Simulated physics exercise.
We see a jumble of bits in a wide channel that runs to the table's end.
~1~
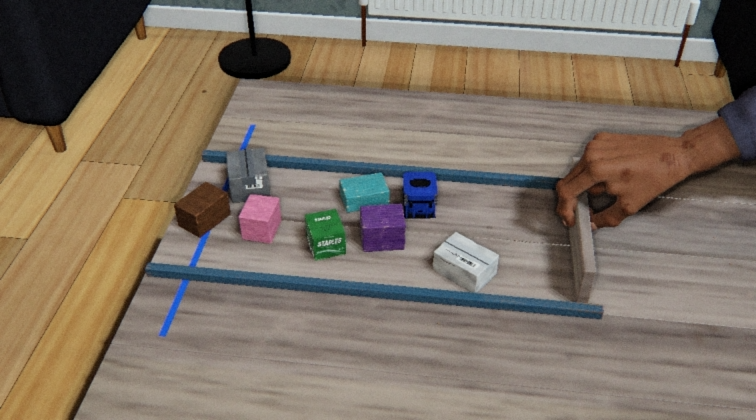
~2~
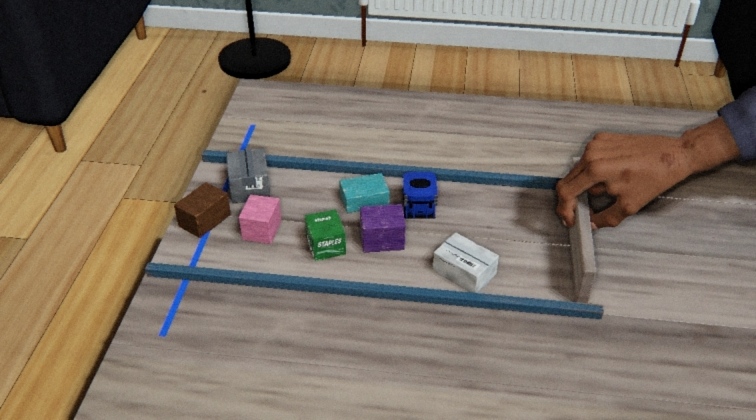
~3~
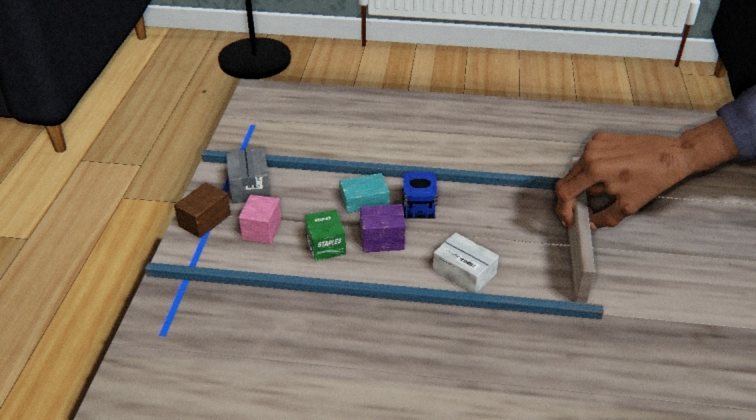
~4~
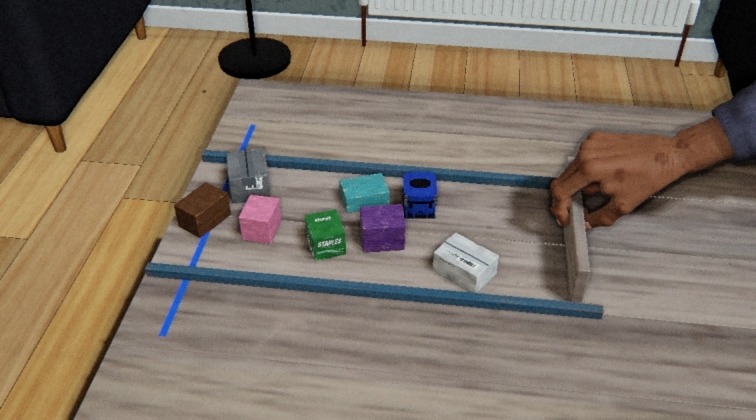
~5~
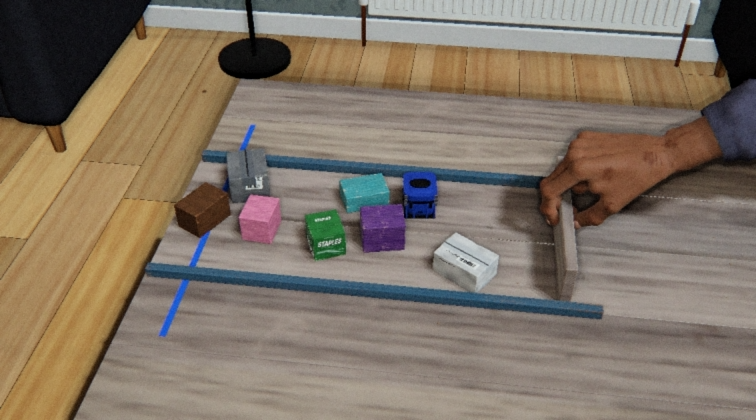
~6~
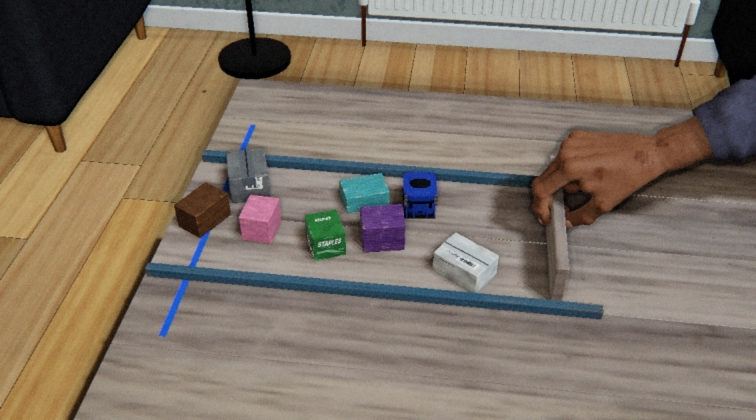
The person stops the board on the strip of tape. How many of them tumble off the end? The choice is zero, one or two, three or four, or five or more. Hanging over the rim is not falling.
In the end the number that fall off is five or more.
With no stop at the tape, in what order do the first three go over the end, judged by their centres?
In order: The brown block, the grey box, the pink block.
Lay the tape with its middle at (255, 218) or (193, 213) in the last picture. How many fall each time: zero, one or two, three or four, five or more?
For each place: One to two; five or over.
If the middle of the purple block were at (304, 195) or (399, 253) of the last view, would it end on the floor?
In that order, it comes down; tumbles off.
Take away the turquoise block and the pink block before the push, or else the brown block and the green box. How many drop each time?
The counts: 3 and 3.
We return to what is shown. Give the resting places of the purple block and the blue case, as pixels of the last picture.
The purple block stops around (191, 207); the blue case around (209, 177).
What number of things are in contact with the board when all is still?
In contact: 3.
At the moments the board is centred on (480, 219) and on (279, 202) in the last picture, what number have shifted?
1 and 8.
A little later, none off yet; brown block at rest near (203, 210); grey box at rest near (248, 176); pink block at rest near (261, 219).
When it is over, the number that fall off is five or more; down, turquoise block, green box, pink block, grey box and brown block.
